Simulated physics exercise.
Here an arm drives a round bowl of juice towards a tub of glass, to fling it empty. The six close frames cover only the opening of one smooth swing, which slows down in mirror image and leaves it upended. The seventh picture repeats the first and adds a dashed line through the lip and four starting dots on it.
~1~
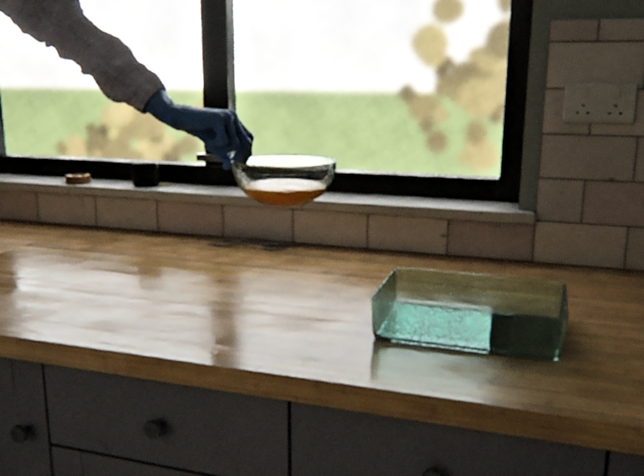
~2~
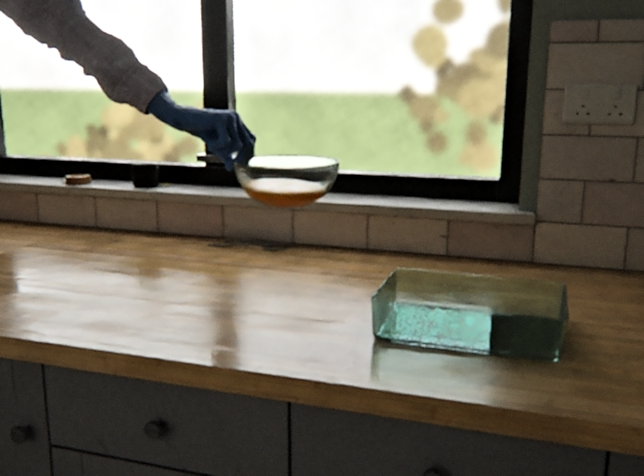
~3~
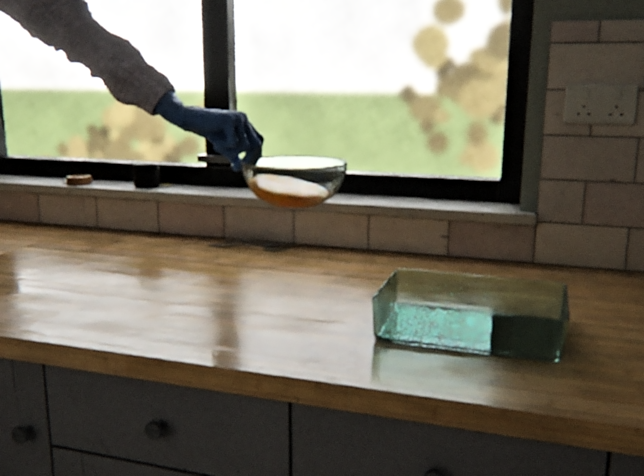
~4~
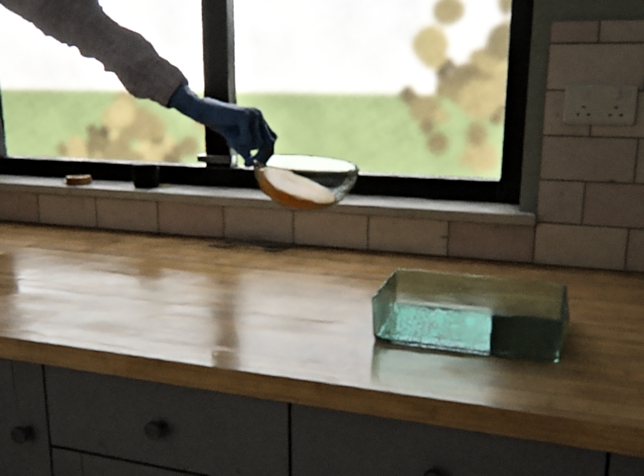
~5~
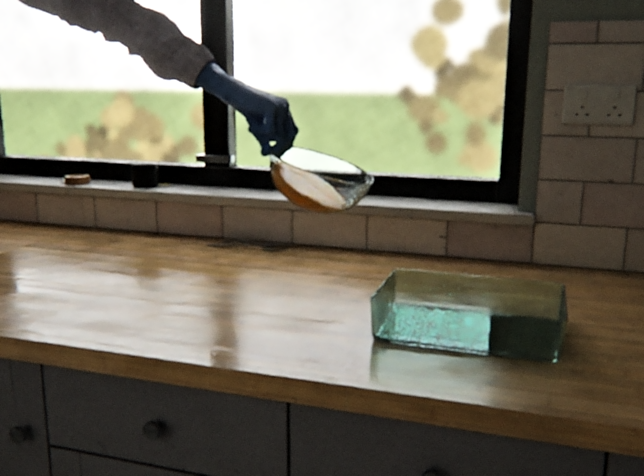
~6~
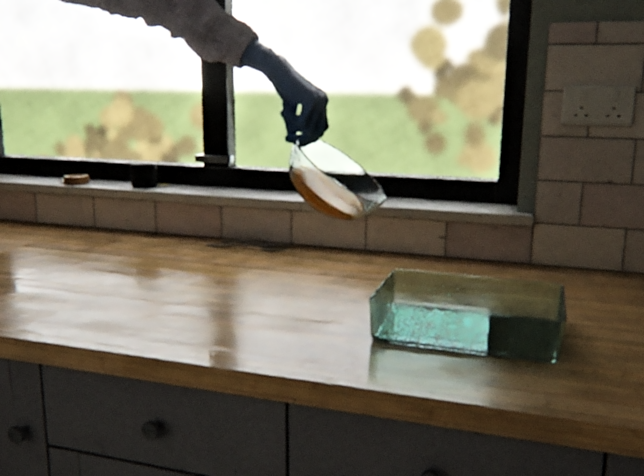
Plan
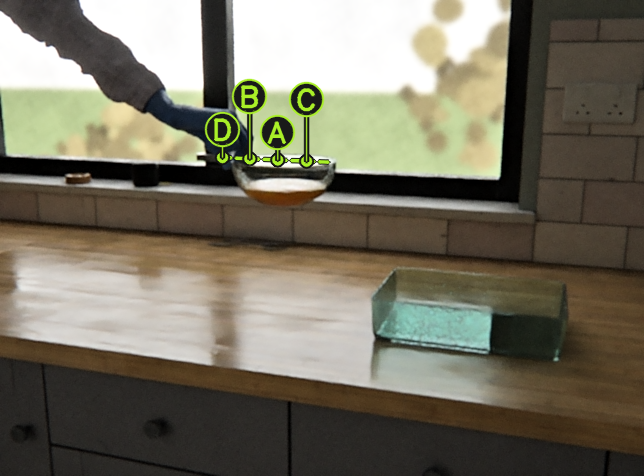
On a wooden kitchen counter by a window, a gloved hand held a clear round bowl of orange liquid, moved it right toward a glass tub, and tilted it steeply, with the liquid still inside.
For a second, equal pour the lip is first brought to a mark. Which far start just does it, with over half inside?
Spot A.
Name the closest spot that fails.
The answer is B.
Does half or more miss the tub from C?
No, that is safe.
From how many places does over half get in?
Two.
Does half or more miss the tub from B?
Yes, it does.
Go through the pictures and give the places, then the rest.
In the first picture, upright, lip at (333, 162); tub from (373, 337) to (562, 360); nothing has left yet.
In the second picture, upright, lip at (336, 163); nothing has left yet.
In the third picture, upright, lip at (344, 163); nothing has left yet.
In the fourth picture, tipped about 4°, lip at (356, 168); nothing has left yet.
In the fifth picture, tipped about 17°, lip at (371, 181); nothing has left yet.
In the sixth picture, tipped about 36°, lip at (383, 200); nothing has left yet.
On the marked copy, A at (277, 160); B at (249, 158); C at (306, 161); D at (222, 157).
With A, about 67 % lands in the tub, 19 % falls short and 15 % goes beside or beyond.
With B, about 21 % lands in the tub, 72 % falls short and 7 % goes beside or beyond.
With C, about 78 % lands in the tub, 2 % falls short and 19 % goes beside or beyond.
With D, about 0 % lands in the tub, 98 % falls short.
